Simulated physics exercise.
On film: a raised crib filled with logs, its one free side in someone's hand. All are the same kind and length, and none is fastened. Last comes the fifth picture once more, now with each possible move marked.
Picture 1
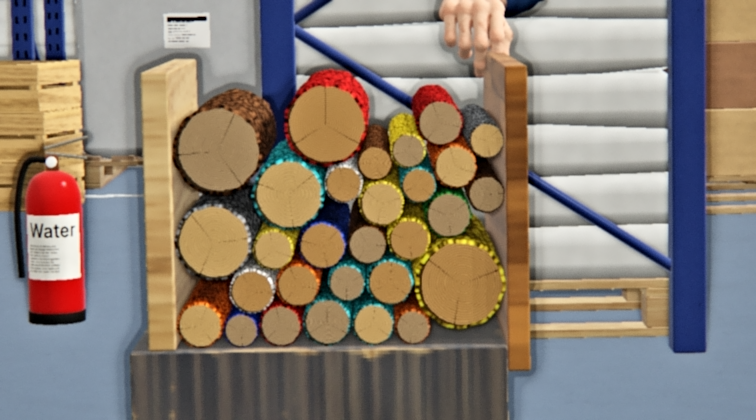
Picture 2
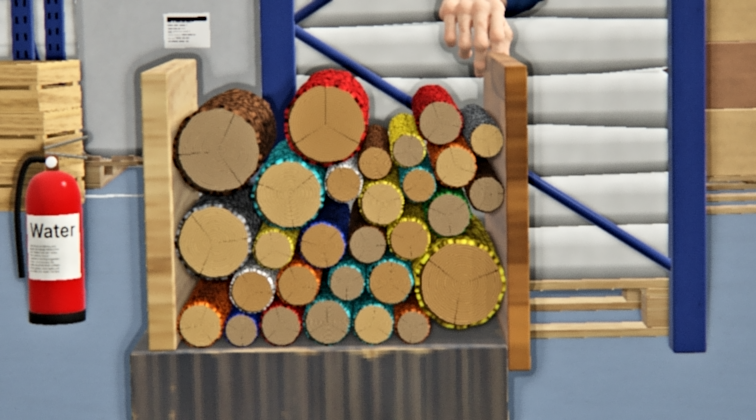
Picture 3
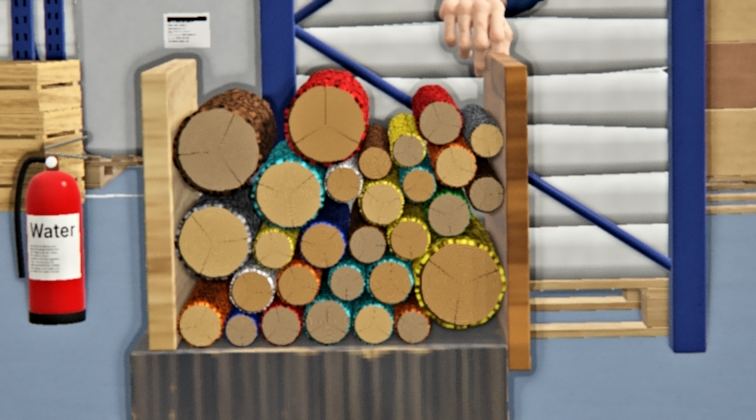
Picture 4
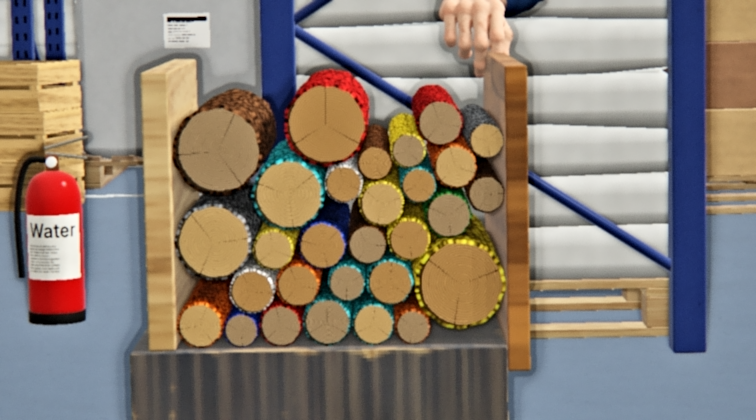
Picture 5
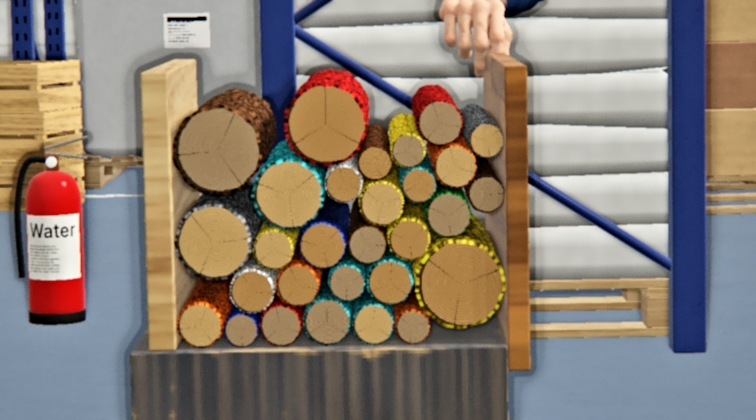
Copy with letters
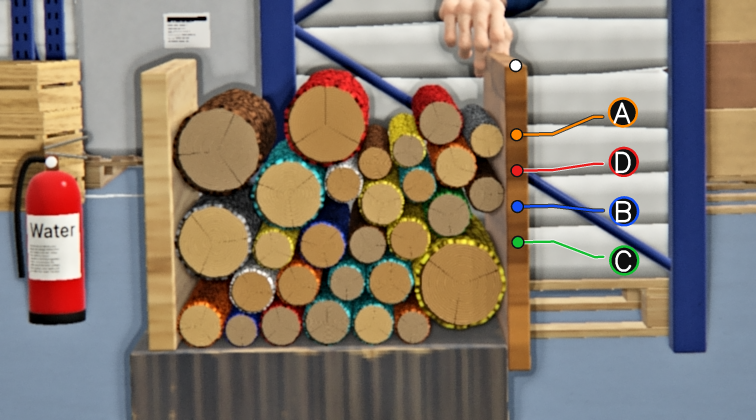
Logs with colourful bark sitting stacked between wooden boards, a hand resting on top of the right board, nothing visibly moving.
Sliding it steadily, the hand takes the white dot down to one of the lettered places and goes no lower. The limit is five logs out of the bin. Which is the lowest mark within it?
The lowest mark that will do is C.
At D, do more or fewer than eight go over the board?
Fewer than eight.
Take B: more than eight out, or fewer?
At B, fewer than eight.
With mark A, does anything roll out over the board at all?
No, at A.
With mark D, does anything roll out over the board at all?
At D: No.
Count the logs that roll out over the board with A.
With A, none.
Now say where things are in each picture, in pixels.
A log (343, 184); a log (326, 125); side board (504, 197), in the first frame.
Side board (504, 197); a log (200, 326), in the second frame.
A log (413, 327); a log (347, 283), in the third frame.
A log (409, 239); a log (343, 184), in the fourth frame.
A log (326, 125); side board (504, 197); a log (200, 326), in the fifth frame.
On the marked copy, A at (517, 135); B at (517, 207); C at (518, 243); D at (517, 171); the white dot at (516, 66).
With C. Early on, top of the board (505, 146).
Further on, top of the board (506, 238).
At the end, top of the board (507, 242), three out over the board.
As for the rest, A none out over the board; B none out over the board; D none out over the board.
